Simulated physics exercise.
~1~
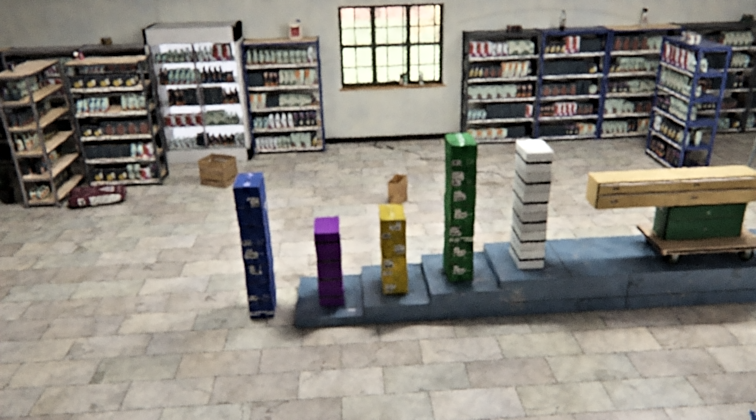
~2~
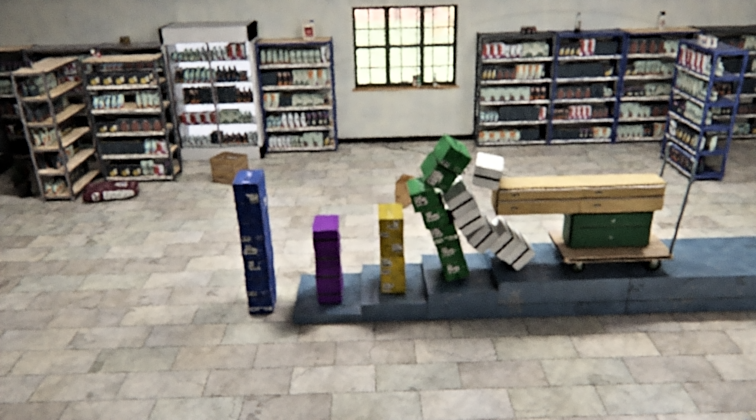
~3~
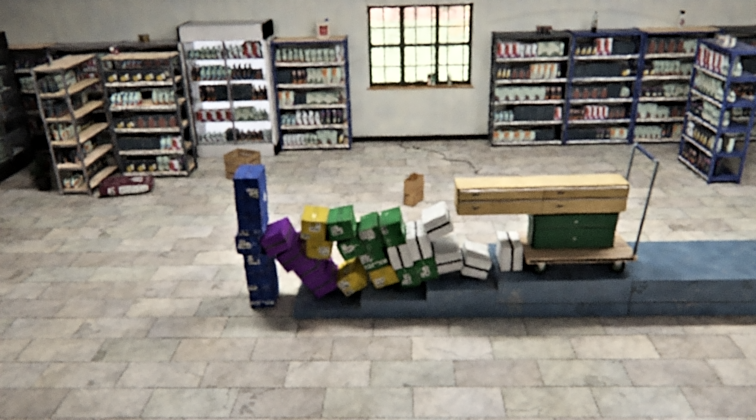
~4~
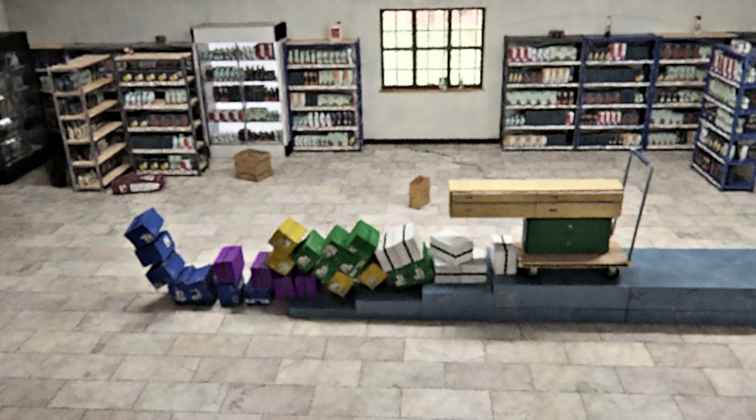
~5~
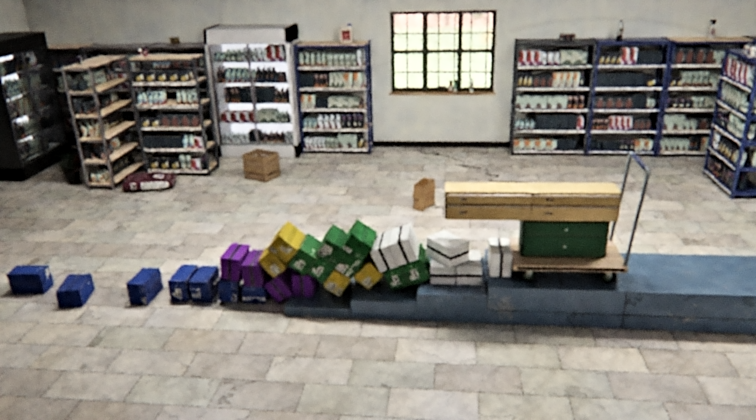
In a tiled storeroom seen from slightly above, with stocked shelves and a window along the back wall, five stacks of boxes stand in a row, blue on the floor at left, then purple, yellow, green and white on rising blue steps. From the right, a trolley carrying a long wooden case rolls left into the white stack, which buckles against the green one. Green topples onto yellow, and yellow onto purple, which leans into the blue stack. The blue stack then collapses leftward. The trolley ends at rest beside a jumbled heap, with blue boxes strewn across the floor.
